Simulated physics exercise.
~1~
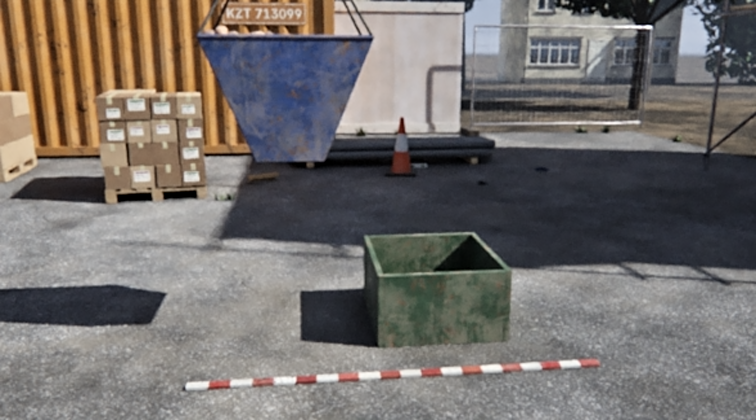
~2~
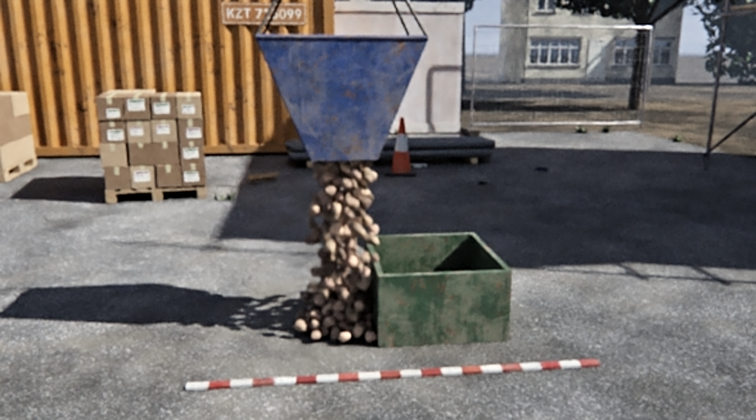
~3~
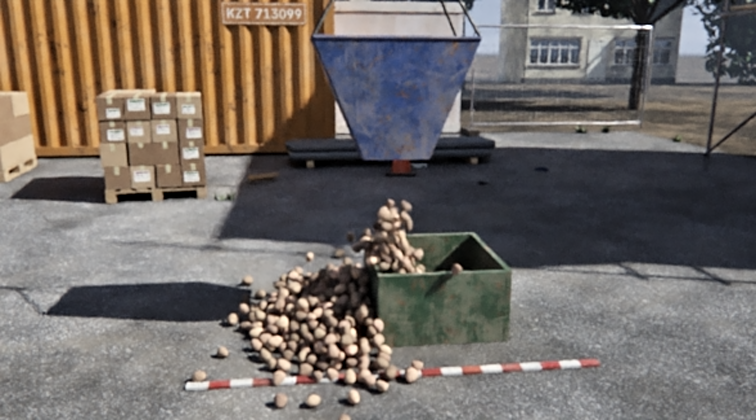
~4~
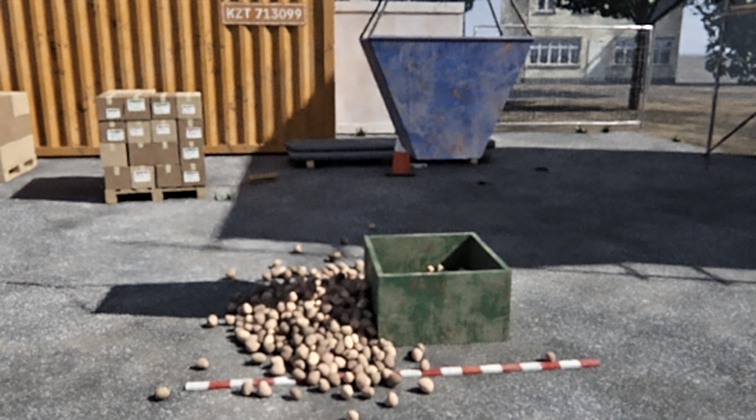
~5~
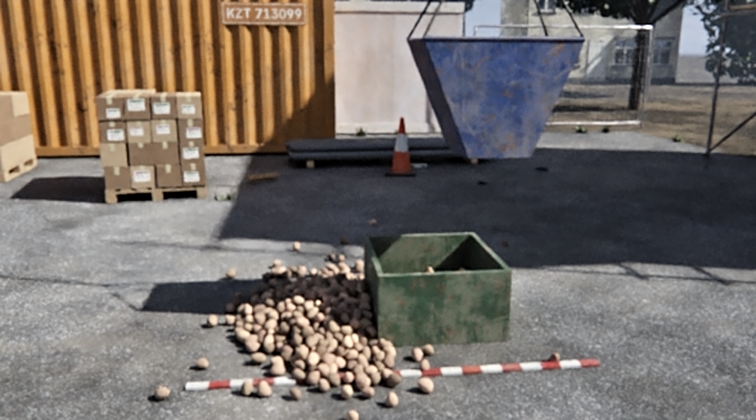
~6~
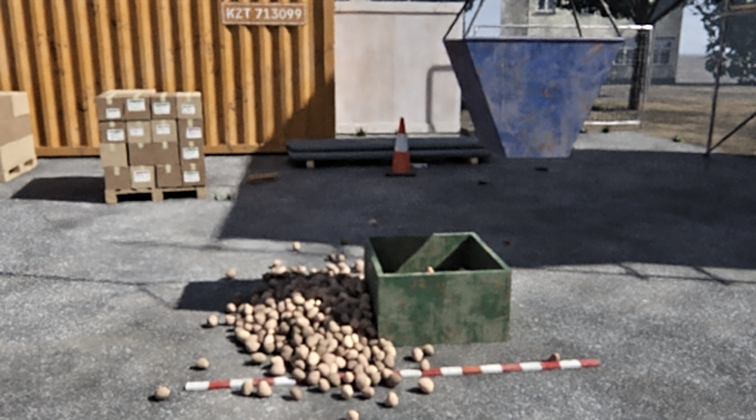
Blue skip gliding right over a yard, dropping round stones mostly left of a green bin, some landing inside, then moving on empty.
